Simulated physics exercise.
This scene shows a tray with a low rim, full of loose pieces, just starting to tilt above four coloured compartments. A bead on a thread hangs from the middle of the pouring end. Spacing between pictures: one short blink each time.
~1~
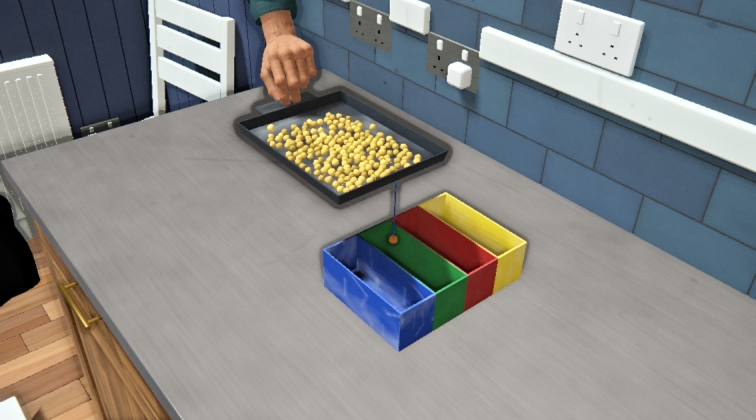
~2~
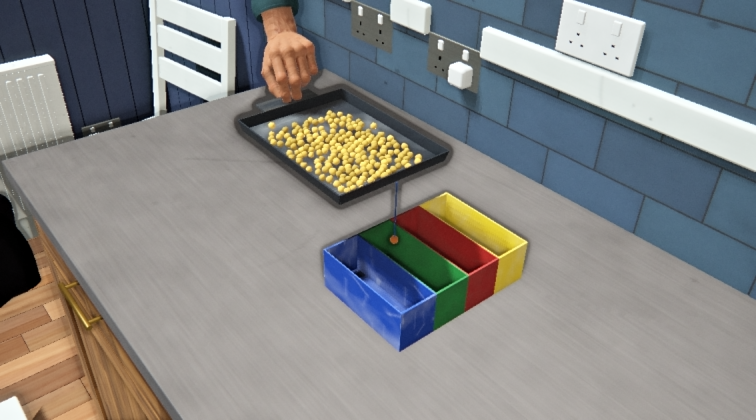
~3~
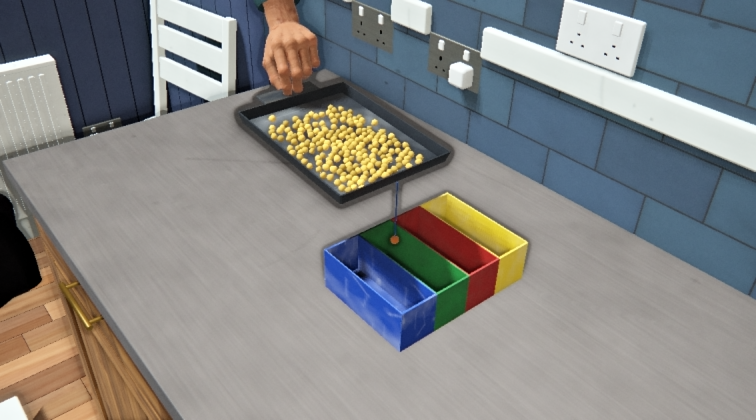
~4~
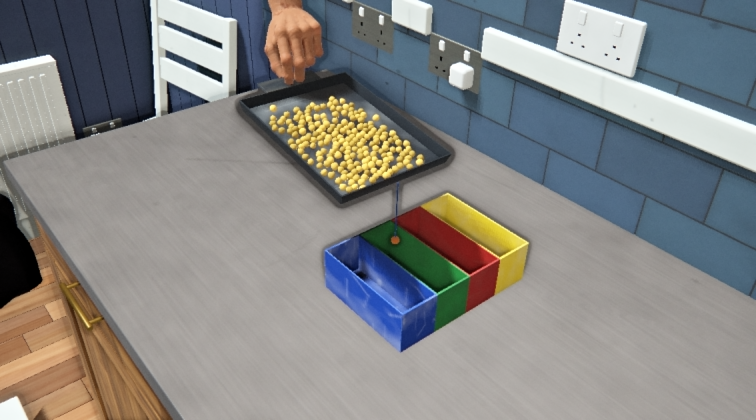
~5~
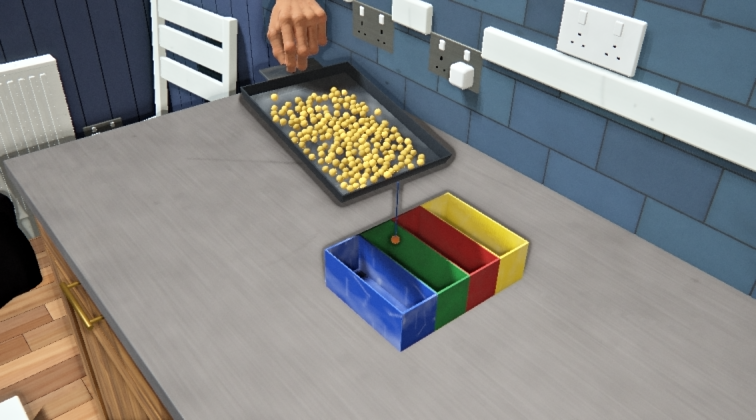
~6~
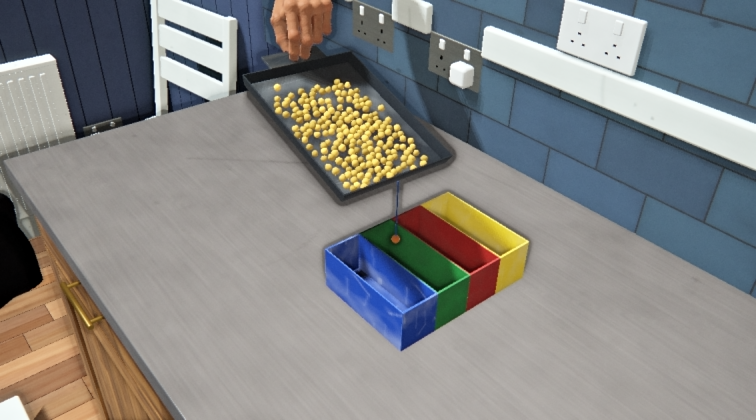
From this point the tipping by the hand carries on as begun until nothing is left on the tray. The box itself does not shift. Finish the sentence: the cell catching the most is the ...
... Red cell.
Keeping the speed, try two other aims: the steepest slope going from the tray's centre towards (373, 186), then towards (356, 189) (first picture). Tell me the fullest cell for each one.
First try: The blue one; second try: The blue cell.
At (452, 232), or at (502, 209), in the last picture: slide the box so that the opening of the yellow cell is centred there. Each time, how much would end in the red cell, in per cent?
That makes 30 per cent, followed by 10 per cent.
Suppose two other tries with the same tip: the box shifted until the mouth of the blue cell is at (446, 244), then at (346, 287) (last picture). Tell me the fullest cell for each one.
The first placement favours that blue cell, while the second favours that yellow cell.
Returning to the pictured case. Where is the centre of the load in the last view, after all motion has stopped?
Resting centre, last frame: Roughly (449, 289).
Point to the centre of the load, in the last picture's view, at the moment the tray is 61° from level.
Around (393, 145).
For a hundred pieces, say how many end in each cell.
Blue cell: Around 20 percent; green cell: Around 20 percent; red cell: Around 50 percent; yellow cell: Around 10 percent.
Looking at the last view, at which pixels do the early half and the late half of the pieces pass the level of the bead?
The early half goes through (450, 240), the late half through (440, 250).
Soon, tray tipped steeply; nearly all on the tray; a stray few falling or outside the box.
A while on, tray tipped right over; about a third on the tray; a small part in the red cell; a small part in the green cell; a stray few in the yellow cell; a stray few in the blue cell; about a third falling or outside the box.
Towards the end, tray tipped past a quarter turn; about half in the red cell; about a quarter in the green cell; about a quarter in the blue cell; a small part in the yellow cell; a stray few falling or outside the box.
Finally, tray tipped past a quarter turn; about half in the red cell; about a quarter in the green cell; about a quarter in the blue cell; a small part in the yellow cell; a stray few outside the box.
